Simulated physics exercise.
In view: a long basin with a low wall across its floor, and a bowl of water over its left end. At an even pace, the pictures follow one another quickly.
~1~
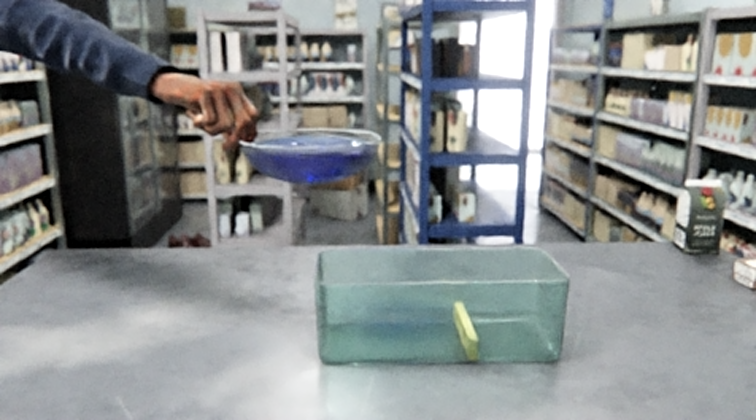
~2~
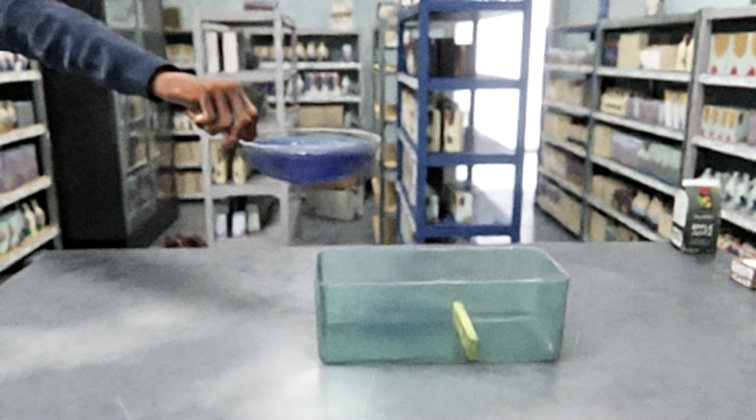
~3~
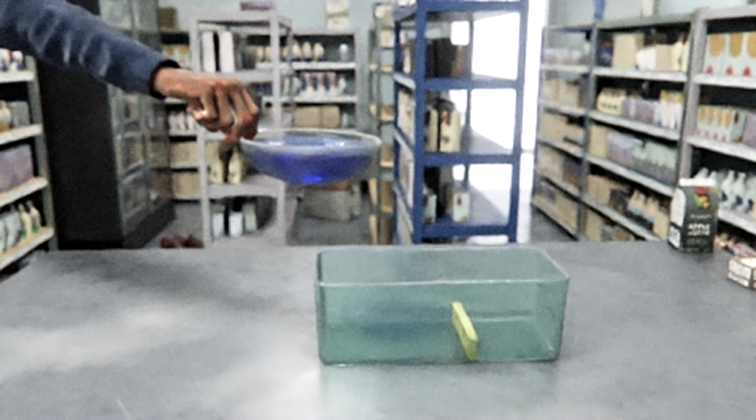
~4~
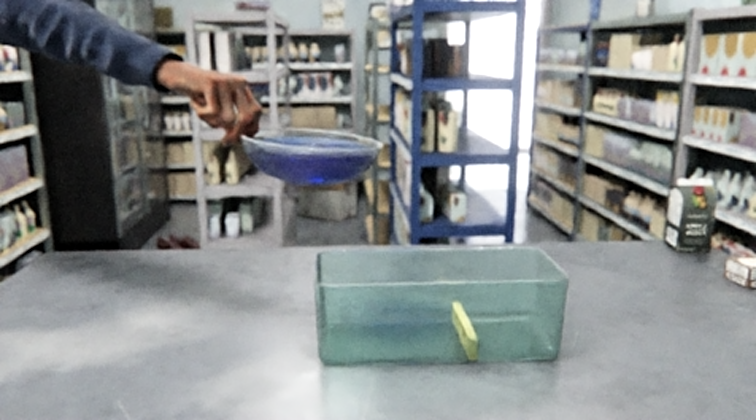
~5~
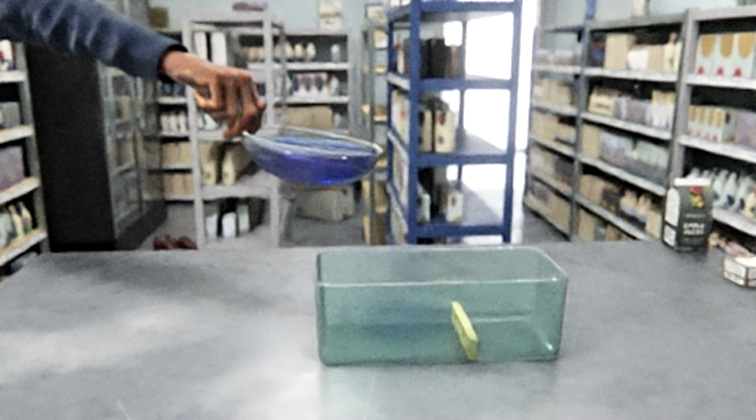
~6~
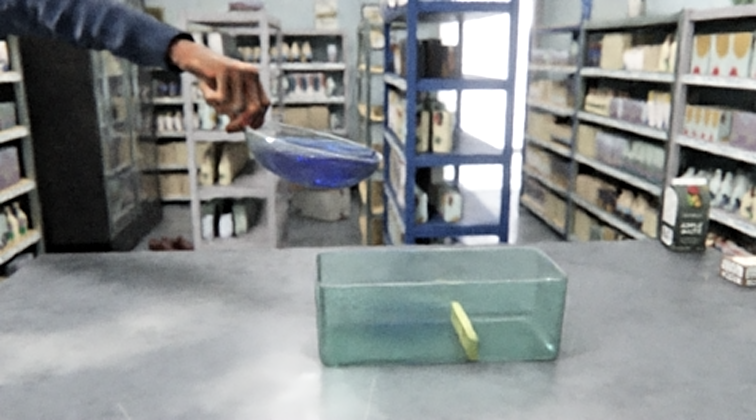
The clip shows a hand holding a clear bowl of blue liquid above the left part of a long, greenish basin with a small yellow piece inside, then gradually tilting the bowl so its right edge dips slightly.
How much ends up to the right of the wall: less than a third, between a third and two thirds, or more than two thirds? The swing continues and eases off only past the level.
Less than a third.
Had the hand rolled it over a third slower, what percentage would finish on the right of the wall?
Roughly 15 in a hundred.
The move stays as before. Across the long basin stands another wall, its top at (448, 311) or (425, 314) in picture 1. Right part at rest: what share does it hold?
About 10 per cent, then about 50 per cent.
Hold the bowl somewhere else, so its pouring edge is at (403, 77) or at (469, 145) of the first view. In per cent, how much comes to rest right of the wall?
About 40 % the first time, about 55 % the second.
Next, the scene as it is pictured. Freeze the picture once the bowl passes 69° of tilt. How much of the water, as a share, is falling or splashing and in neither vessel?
Estimated at 50 per cent or so.
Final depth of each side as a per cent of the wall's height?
On the left it's around 70 per cent; on the right, 40 per cent.
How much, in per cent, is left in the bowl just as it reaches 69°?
About 15 per cent.
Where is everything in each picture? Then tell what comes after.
In the first frame, tilt 0°; pouring edge (380, 139); surface from (245, 145) to (376, 144); the long basin's rim runs from (317, 268) to (556, 264); the wall's top is at (465, 321).
In the second frame, tilt 1°; pouring edge (380, 140); surface from (245, 145) to (375, 146).
In the third frame, tilt 2°; pouring edge (380, 142); surface from (246, 145) to (376, 147).
In the fourth frame, tilt 5°; pouring edge (381, 146); surface from (247, 143) to (377, 150).
In the fifth frame, tilt 10°; pouring edge (381, 152); surface from (249, 143) to (378, 151).
In the sixth frame, tilt 15°; pouring edge (381, 158); surface from (252, 143) to (380, 153); 1 per cent is over the edge.
A moment on, the bowl is tipped part way and 15 per cent is still to pour, 32 is left of the wall and 0 right of it.
Next, the bowl is tipped on its side and 0 per cent is still to pour, 76 is left of the wall and 15 right of it.
Then the bowl is tipped on its side and 0 per cent is still to pour, 72 is left of the wall and 21 right of it.
Later the bowl is tipped on its side and 0 per cent is still to pour, 71 is left of the wall and 22 right of it.
In the end 71 per cent lies left of the wall, 22 right of it and 7 outside.
